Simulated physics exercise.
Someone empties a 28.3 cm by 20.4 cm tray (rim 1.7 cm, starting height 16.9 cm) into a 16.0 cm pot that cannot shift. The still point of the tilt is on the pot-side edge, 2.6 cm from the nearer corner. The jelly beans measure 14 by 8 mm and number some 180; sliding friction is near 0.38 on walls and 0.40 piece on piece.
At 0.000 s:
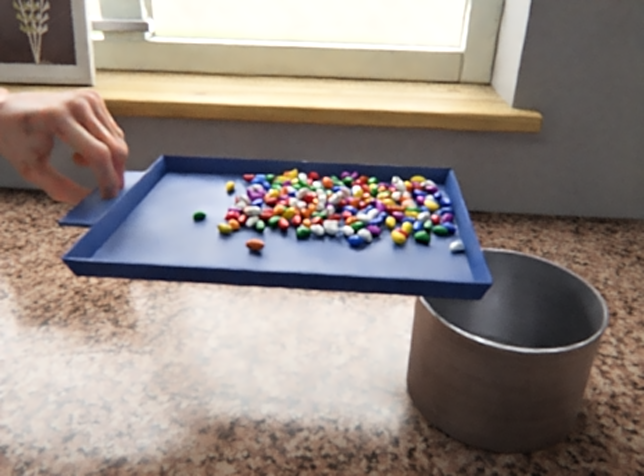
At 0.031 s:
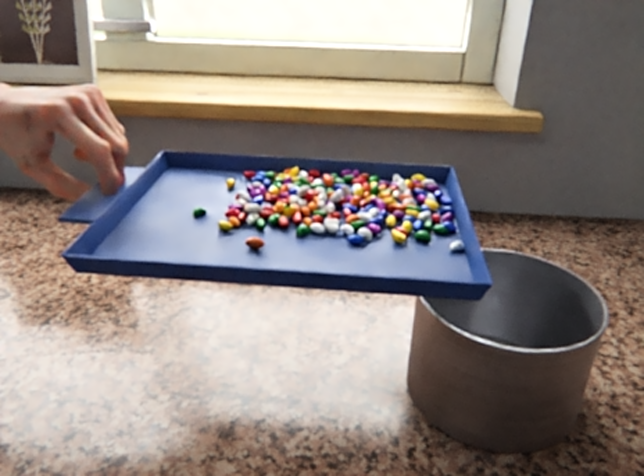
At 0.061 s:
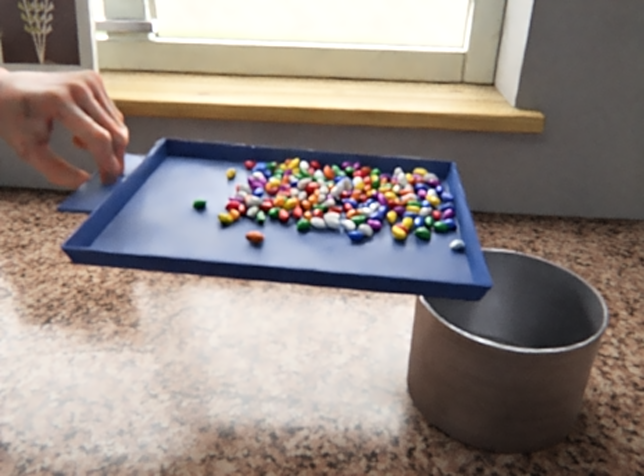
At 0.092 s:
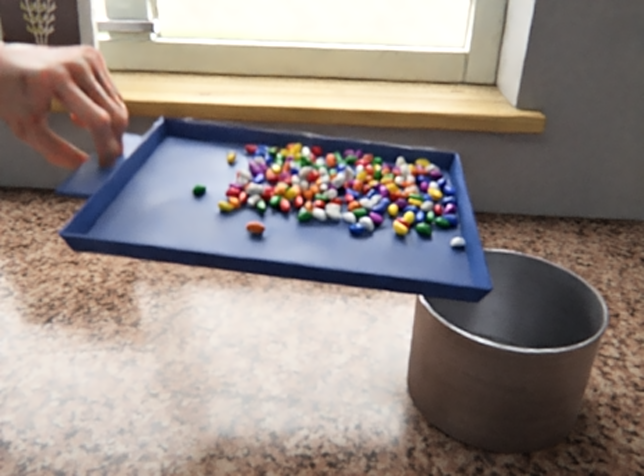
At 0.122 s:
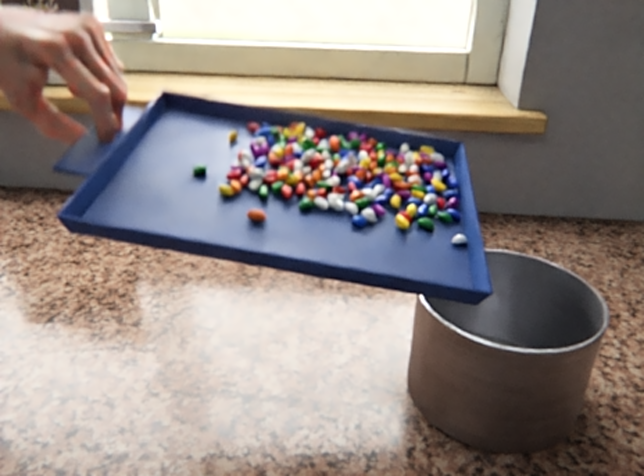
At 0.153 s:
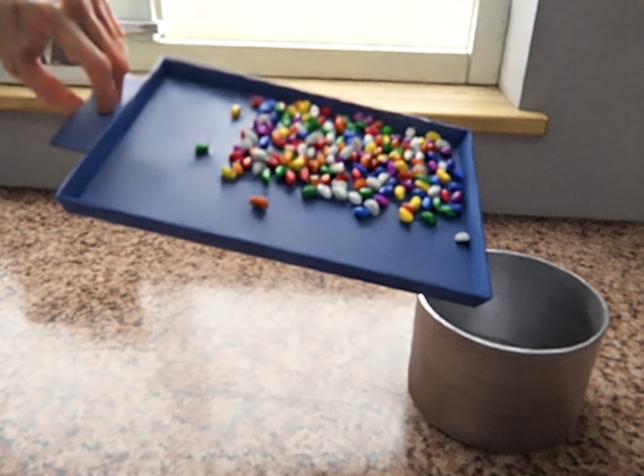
At the start, a hand at the left holds a nearly level blue tray of colourful jelly beans, its right end above a metal pot on a speckled countertop. The hand then raises the left end, slowly and then faster, tilting the tray down toward the right while the beans stay spread across it.
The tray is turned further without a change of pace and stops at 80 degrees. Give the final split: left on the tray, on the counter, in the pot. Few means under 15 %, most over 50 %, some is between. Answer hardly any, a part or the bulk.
Left on the tray: Hardly any; on the counter: The bulk; in the pot: Hardly any.
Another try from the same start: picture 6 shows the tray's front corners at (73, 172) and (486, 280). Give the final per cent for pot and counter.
Pot 75, counter 25.
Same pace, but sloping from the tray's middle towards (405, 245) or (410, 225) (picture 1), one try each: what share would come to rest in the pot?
About 70 and 60 per cent.
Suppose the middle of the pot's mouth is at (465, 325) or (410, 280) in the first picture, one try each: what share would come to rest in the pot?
About 30 and 0 per cent.
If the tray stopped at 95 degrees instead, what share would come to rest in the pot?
Then about 0 per cent.
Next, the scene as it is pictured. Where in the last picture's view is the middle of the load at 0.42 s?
At about (458, 167).
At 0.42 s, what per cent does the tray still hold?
About 100 per cent.
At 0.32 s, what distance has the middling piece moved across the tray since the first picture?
About 1 cm.
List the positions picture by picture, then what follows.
In the first picture, tray tilt 0 degrees, front corners at (72, 255) and (484, 279); middle of the pieces at (341, 204); pot at (509, 292).
In the second picture, tray tilt 1 degrees, front corners at (72, 252) and (483, 279); middle of the pieces at (342, 202).
In the third picture, tray tilt 3 degrees, front corners at (71, 243) and (483, 280), lowest corner right front; middle of the pieces at (343, 196).
In the fourth picture, tray tilt 7 degrees, front corners at (69, 230) and (483, 283), lowest corner right front; middle of the pieces at (344, 185).
In the fifth picture, tray tilt 13 degrees, front corners at (67, 213) and (484, 287), lowest corner right front; middle of the pieces at (347, 172).
In the sixth picture, tray tilt 19 degrees, front corners at (66, 193) and (484, 291), lowest corner right front; middle of the pieces at (352, 157); pot at (509, 294). The tray's pace is about 205 degrees a second.
Then, at 0.32 s, tilt 53 degrees; the tray holds 100 %, the pot 0 %.
After 0.42 s, tilt 73 degrees; the tray holds 100 %, the pot 0 %.
After 0.66 s, tilt 80 degrees; the tray holds 0 %, the pot 0 %.
At rest (2.4 s), tray 0 %, counter 100 %, pot 0 %.
